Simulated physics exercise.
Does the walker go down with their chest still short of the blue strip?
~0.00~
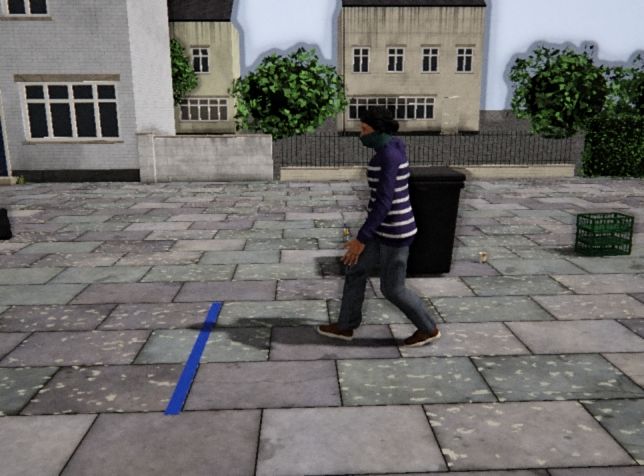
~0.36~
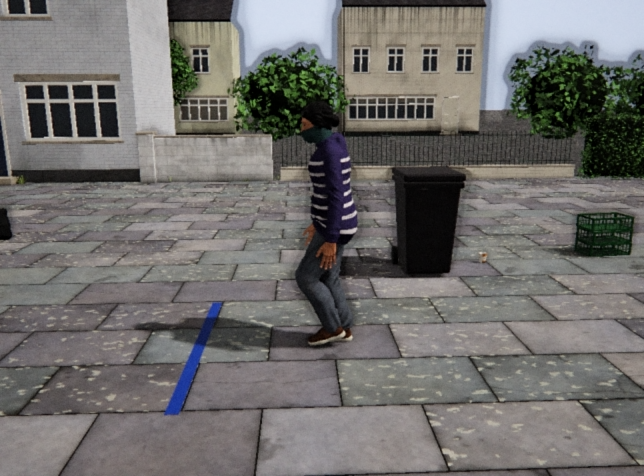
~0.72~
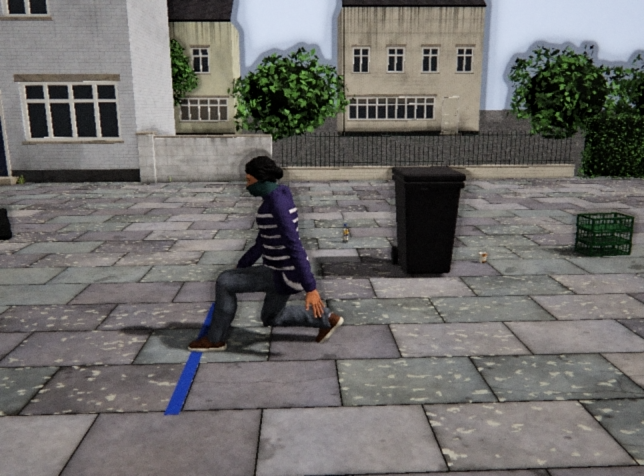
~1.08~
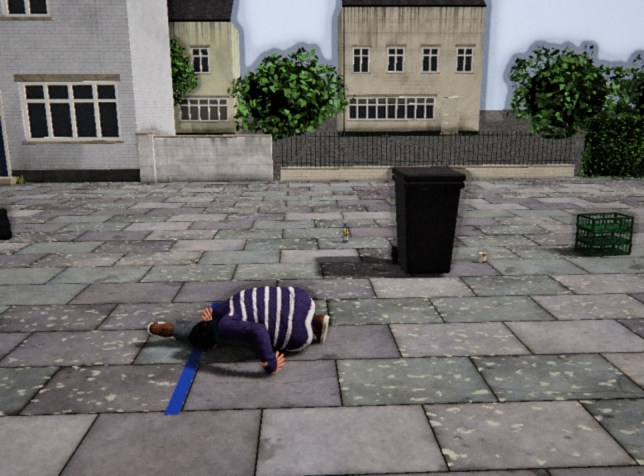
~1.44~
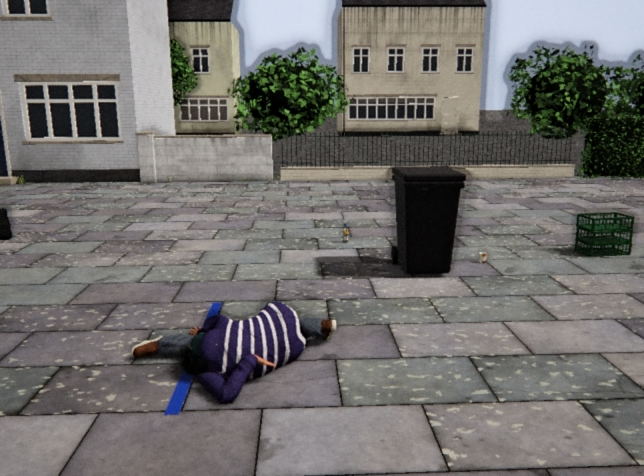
Yes, the walker crumples onto the paving and the chest comes to rest on the right-hand side of the blue strip without passing it.
